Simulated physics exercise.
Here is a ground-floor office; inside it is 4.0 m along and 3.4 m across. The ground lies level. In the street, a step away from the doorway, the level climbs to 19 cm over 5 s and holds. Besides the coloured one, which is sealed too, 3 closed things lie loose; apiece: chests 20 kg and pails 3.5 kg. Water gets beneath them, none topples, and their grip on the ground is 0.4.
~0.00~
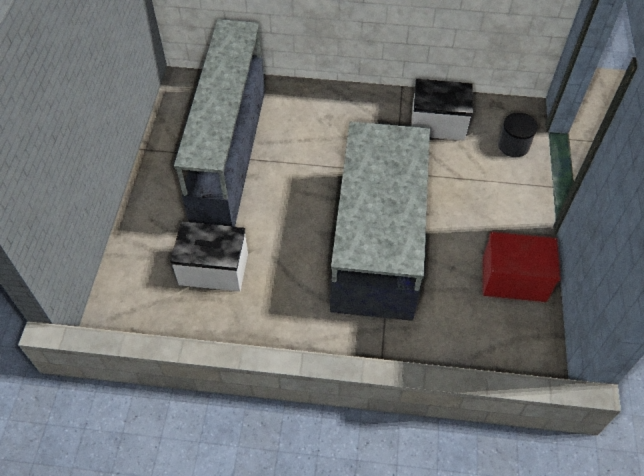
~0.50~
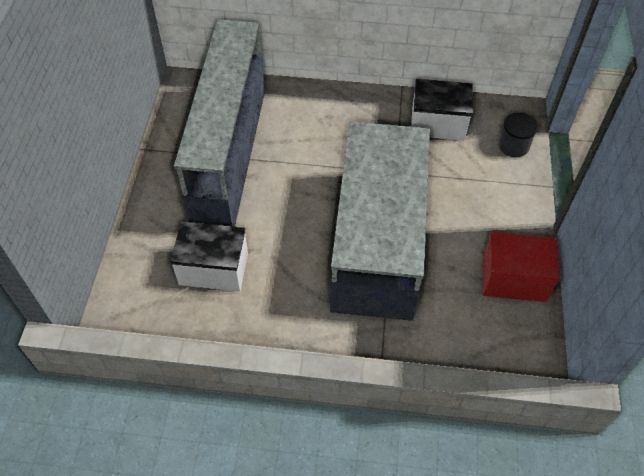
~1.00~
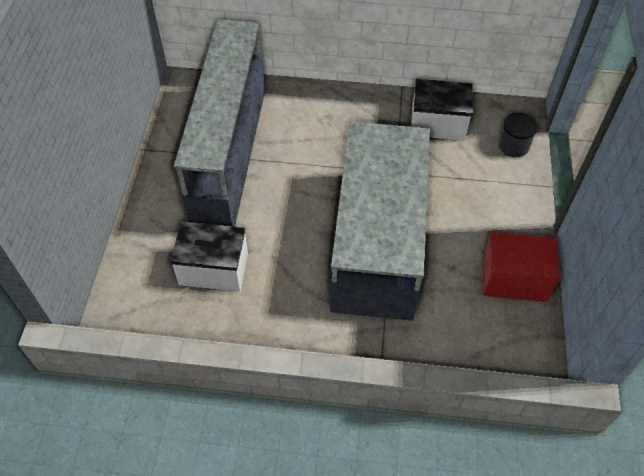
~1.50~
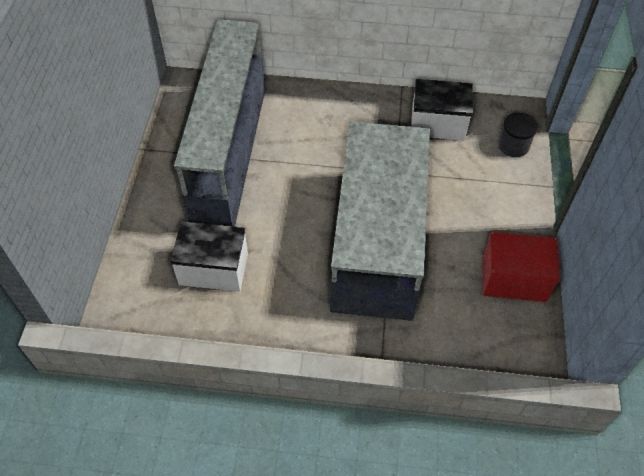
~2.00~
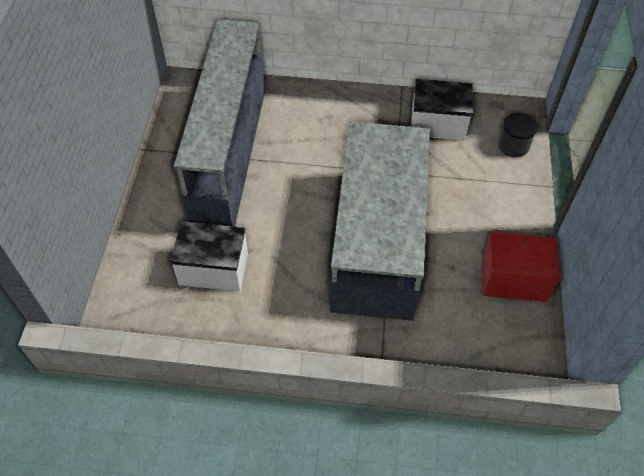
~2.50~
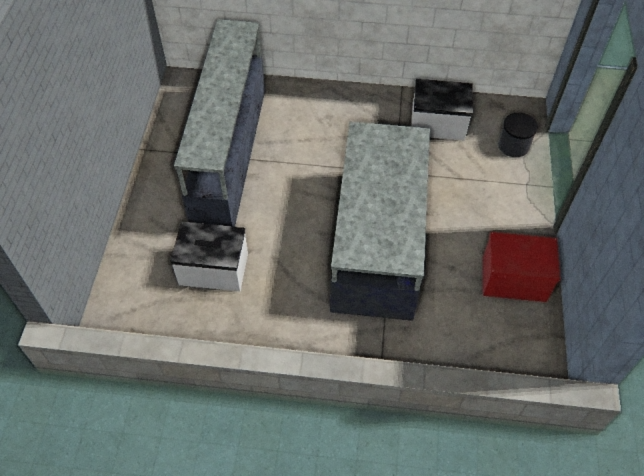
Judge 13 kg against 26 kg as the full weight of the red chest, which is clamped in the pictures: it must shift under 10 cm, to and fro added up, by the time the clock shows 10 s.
Verdict: Only the higher weight holds it.
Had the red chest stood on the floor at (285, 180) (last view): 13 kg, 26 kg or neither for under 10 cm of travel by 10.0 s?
Neither holds.
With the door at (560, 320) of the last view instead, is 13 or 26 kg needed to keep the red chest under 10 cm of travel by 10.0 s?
In that case neither weight holds it.
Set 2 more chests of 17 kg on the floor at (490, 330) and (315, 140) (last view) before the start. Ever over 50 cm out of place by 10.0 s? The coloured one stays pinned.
In turn: Under, over.
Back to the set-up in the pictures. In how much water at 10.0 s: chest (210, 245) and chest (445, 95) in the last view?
Roughly 4 and 8 cm.
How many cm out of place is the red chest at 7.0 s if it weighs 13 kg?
About 0 cm.
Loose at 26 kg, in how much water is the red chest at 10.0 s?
About 7 cm.
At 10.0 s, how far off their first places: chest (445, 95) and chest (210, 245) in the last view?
In that order: 200 cm, 0 cm.
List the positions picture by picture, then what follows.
In the first frame, the red chest at (525, 255) rests on the ground; 0.0 m2 under water; 0 of 4 have shifted.
In the second frame, the red chest at (525, 255) rests on the ground; water covers 0.0 m2; 0 of 4 have shifted.
In the third frame, the red chest at (525, 255), on the bottom; water covers 0.0 m2; 0 of 4 have shifted.
In the fourth frame, the red chest at (525, 255) rests on the ground; water covers 0.0 m2; 0 of 4 have shifted.
In the fifth frame, the red chest at (525, 255), on the bottom; 0.0 m2 under water; 0 of 4 have shifted.
In the sixth frame, the red chest at (525, 255), on the bottom; 0.2 m2 under water; 0 of 4 have shifted.
After 3.5 s the red chest would be 0 cm from its start with 13 kg and 0 cm from its start with 26 kg; 0 cm of water round it then.
After 4.5 s the red chest would be 0 cm from its start with 13 kg and 0 cm from its start with 26 kg; 0 cm of water round it then.
After 7.0 s the red chest would be 0 cm from its start with 13 kg and 0 cm from its start with 26 kg; 3 cm of water round it then.
After 10.0 s the red chest would be 56 cm from its start with 13 kg and 0 cm from its start with 26 kg; 7 cm of water round it then.
